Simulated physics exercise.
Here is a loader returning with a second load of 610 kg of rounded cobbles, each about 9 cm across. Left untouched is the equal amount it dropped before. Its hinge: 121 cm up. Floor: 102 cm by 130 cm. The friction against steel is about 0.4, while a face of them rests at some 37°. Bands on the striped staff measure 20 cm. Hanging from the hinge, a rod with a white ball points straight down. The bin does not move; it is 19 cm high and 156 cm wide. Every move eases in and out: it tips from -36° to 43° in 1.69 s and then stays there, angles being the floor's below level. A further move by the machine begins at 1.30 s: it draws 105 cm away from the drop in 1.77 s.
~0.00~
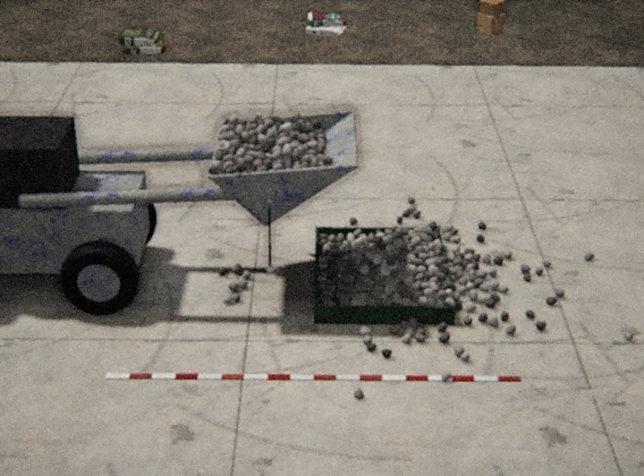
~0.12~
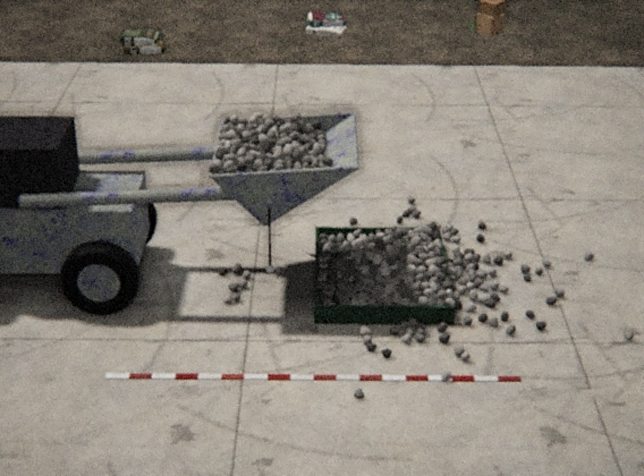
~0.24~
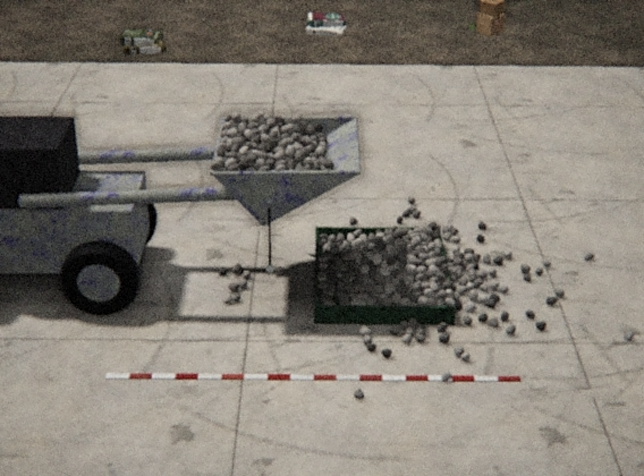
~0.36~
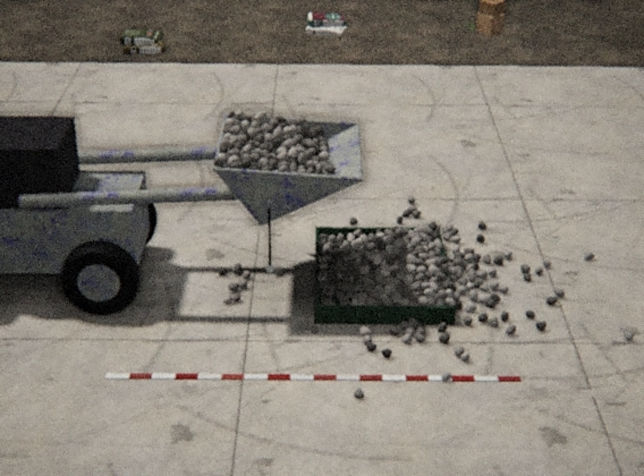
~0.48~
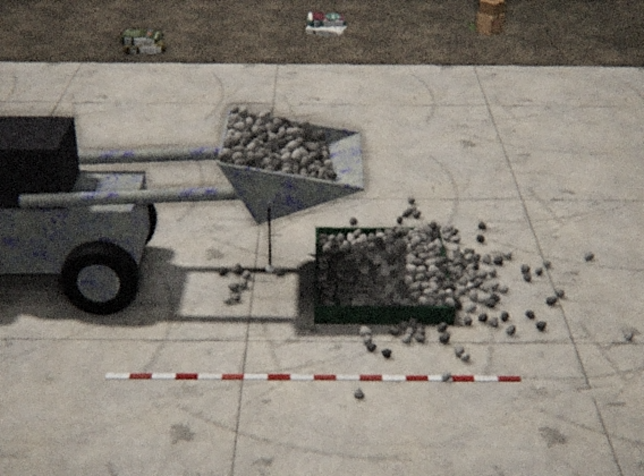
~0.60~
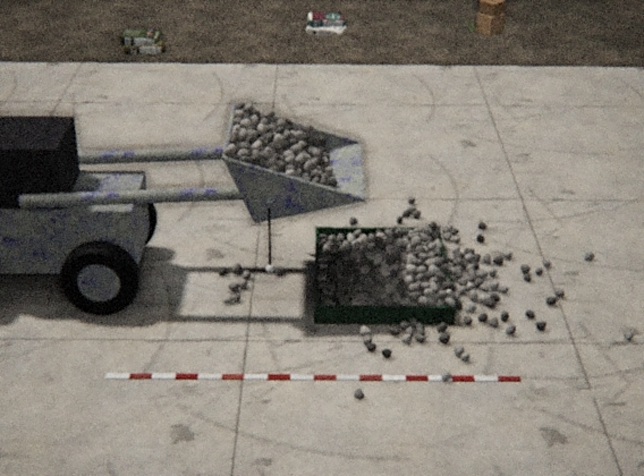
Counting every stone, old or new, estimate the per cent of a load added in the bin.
Roughly 64 per cent of a load more.
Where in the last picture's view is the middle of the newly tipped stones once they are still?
In the last view, about pixel (343, 262).
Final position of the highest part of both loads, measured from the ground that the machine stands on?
Some 50 cm above that level.
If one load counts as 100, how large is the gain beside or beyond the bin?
It comes to roughly 10 percent of a load.
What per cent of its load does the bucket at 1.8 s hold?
Some 20 %, roughly, is held.
After 1.3 s the floor is at 31°; in per cent of one load, 97 in the bucket, 2 short of the bin, 84 in the bin, 18 beside or beyond the bin; the foremost stones are at (576, 282).
After 1.8 s the floor is at 43°; in per cent of one load, 18 in the bucket, 7 short of the bin, 155 in the bin, 21 beside or beyond the bin; the foremost stones are at (576, 282).
After 3.5 s the floor is at 43°; in per cent of one load, 0 in the bucket, 28 short of the bin, 146 in the bin, 28 beside or beyond the bin; the foremost stones are at (576, 282).
After 6.3 s the floor is at 43°; in per cent of one load, 0 in the bucket, 28 short of the bin, 146 in the bin, 28 beside or beyond the bin; the foremost stones are at (576, 282). Net gain in the bin, 64.
